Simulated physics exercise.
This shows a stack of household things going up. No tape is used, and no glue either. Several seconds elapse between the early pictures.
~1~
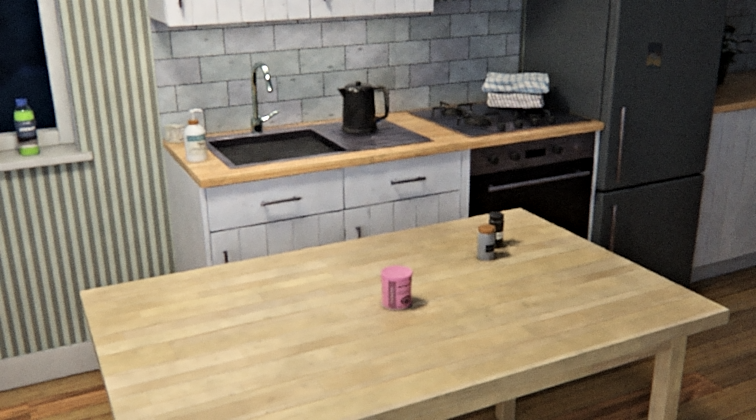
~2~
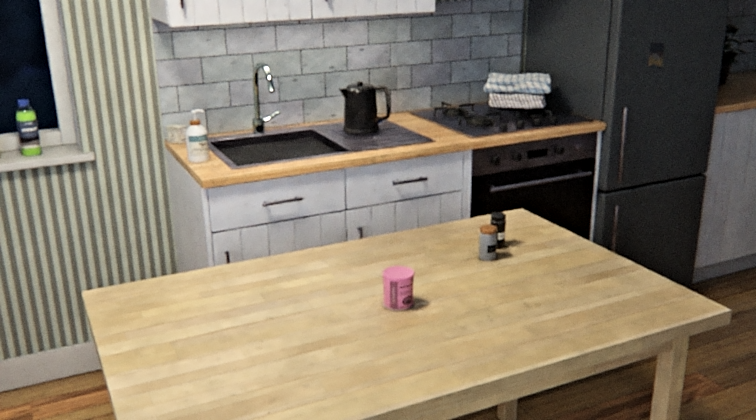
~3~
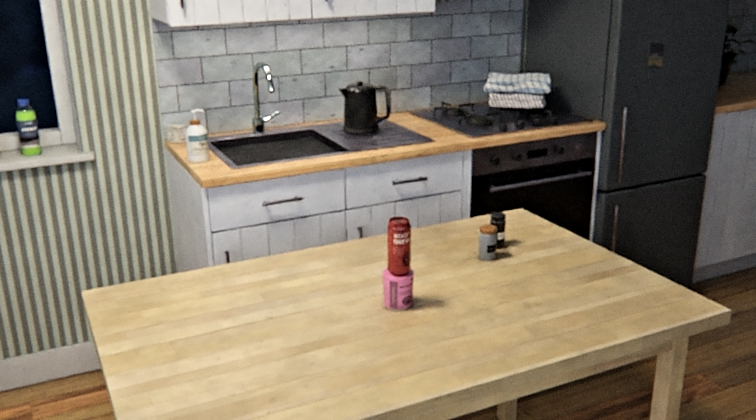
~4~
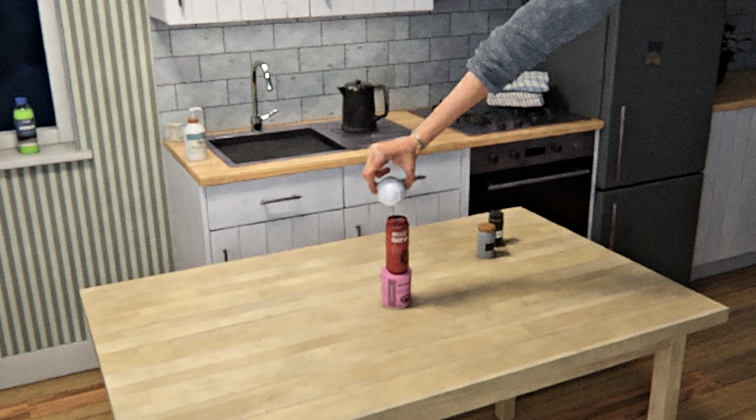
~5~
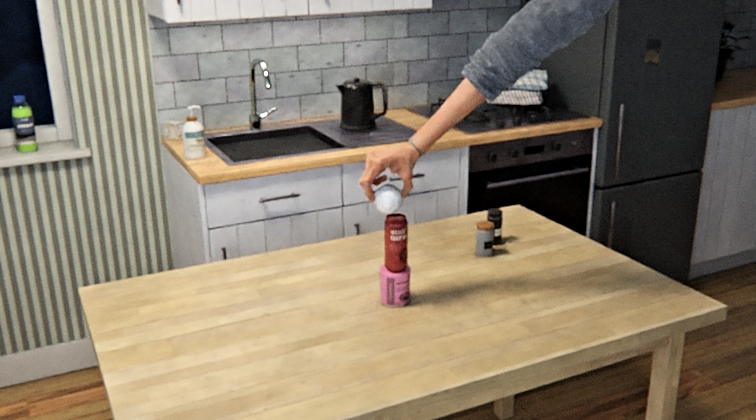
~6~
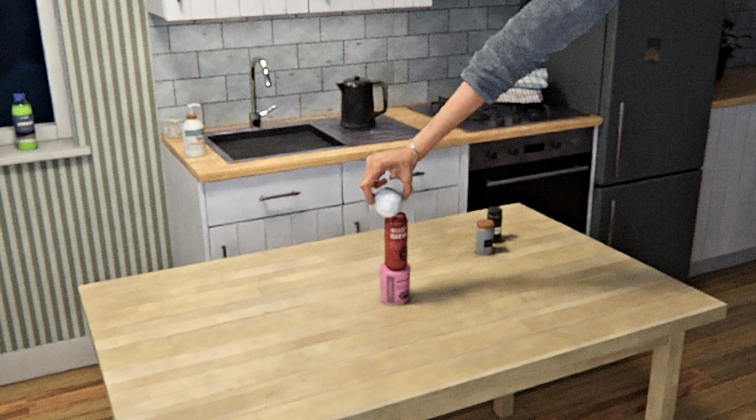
A hand lowering a white onion onto a red can stacked on a pink pot on a wooden kitchen table.
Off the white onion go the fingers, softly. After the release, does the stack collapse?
Steady.
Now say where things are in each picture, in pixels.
In the first picture, the last thing is not in view yet.
In the second picture, the last thing is not in view yet; pink pot (398, 288).
In the third picture, the last thing is not in view yet; red can (399, 246).
In the fourth picture, on its way; white onion (390, 191); pink pot (396, 286).
In the fifth picture, on its way; white onion (388, 199); red can (396, 243).
In the sixth picture, set down, still held; white onion (388, 202); pink pot (395, 283).
Then, 1.00 s past the last view, nothing moves.
Then, 2.00 s past the last view, white onion resting near (388, 203).
Finally, all 5 still in place. Final places as the last picture's camera would see them, white onion near (387, 203). The pile keeps its balance.
